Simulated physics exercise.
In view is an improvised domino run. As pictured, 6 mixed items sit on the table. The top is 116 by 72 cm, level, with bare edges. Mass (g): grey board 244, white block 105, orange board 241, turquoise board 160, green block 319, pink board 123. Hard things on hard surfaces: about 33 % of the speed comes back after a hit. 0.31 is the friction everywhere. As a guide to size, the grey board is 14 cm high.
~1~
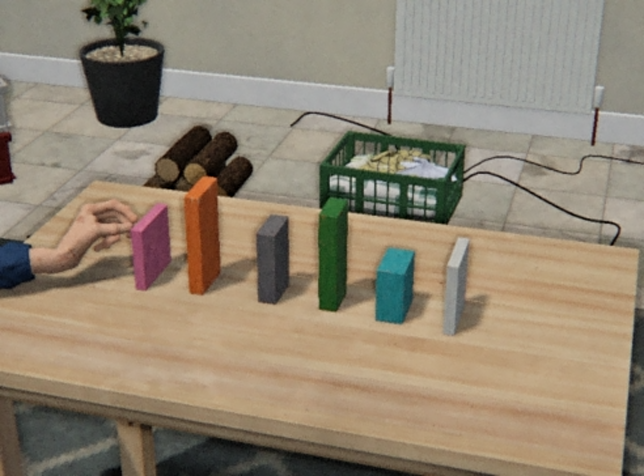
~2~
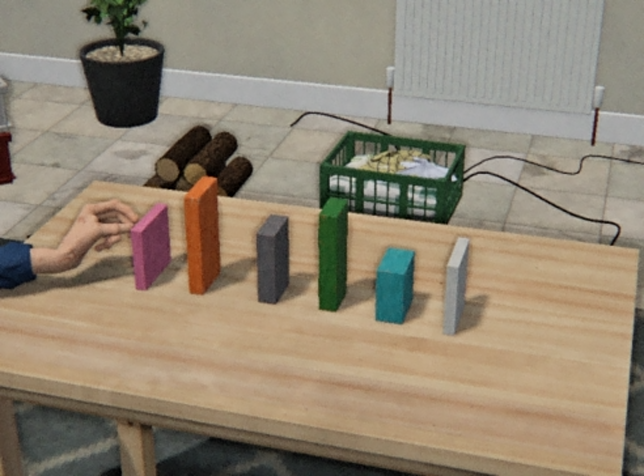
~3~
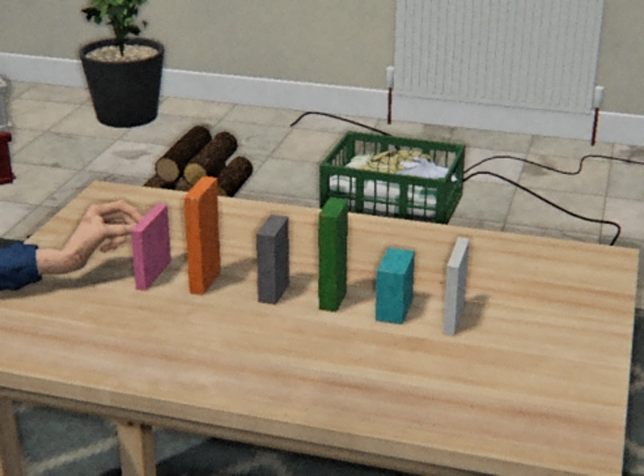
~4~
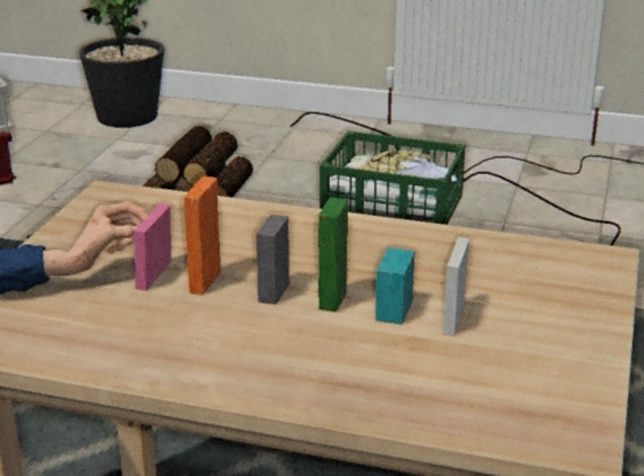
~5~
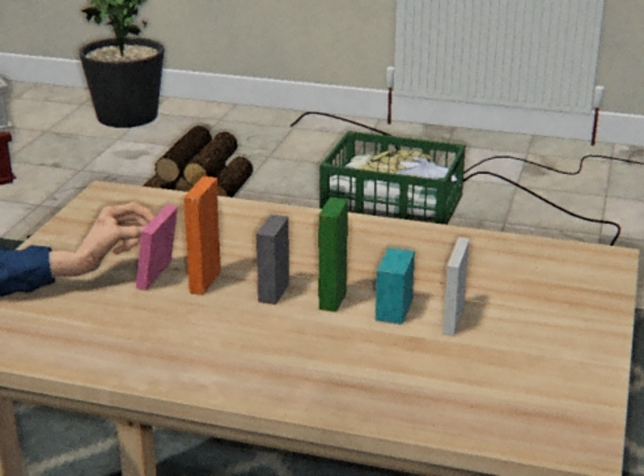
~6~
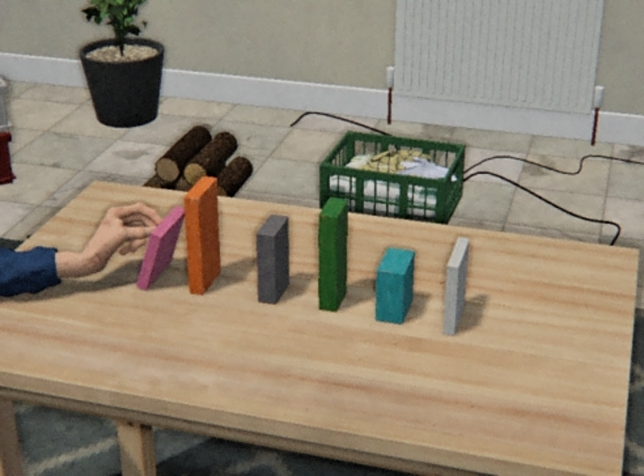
The footage shows a row of six upright coloured blocks on a wooden table, a hand resting beside the pink one at the left end; the hand then moves right and pushes the pink block, tilting it toward the orange one.
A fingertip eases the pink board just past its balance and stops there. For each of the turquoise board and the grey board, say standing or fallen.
Turquoise board: Fallen, grey board: Fallen.
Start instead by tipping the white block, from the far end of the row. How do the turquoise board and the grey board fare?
As for the turquoise board, it remains erect; as for the grey board, it remains erect.
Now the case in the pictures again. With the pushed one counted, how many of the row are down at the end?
That makes 6.
Then, 0.50 s after the last picture, pink board 90° over; grey board leaning 10° near (280, 259); orange board leaning 39°.
Then, 0.90 s after the last picture, pink board 90° over; grey board leaning 71° near (314, 280); turquoise board leaning 43° near (423, 288); orange board leaning 74°.
Then, 1.10 s after the last picture, pink board 90° over; grey board leaning 75° near (316, 282); turquoise board on its side near (441, 306); green block leaning 64°.
At rest, tipped over on the table, grey board, orange board, turquoise board and green block. Seen from the same camera at the end, turquoise board near (446, 306), grey board near (316, 283).
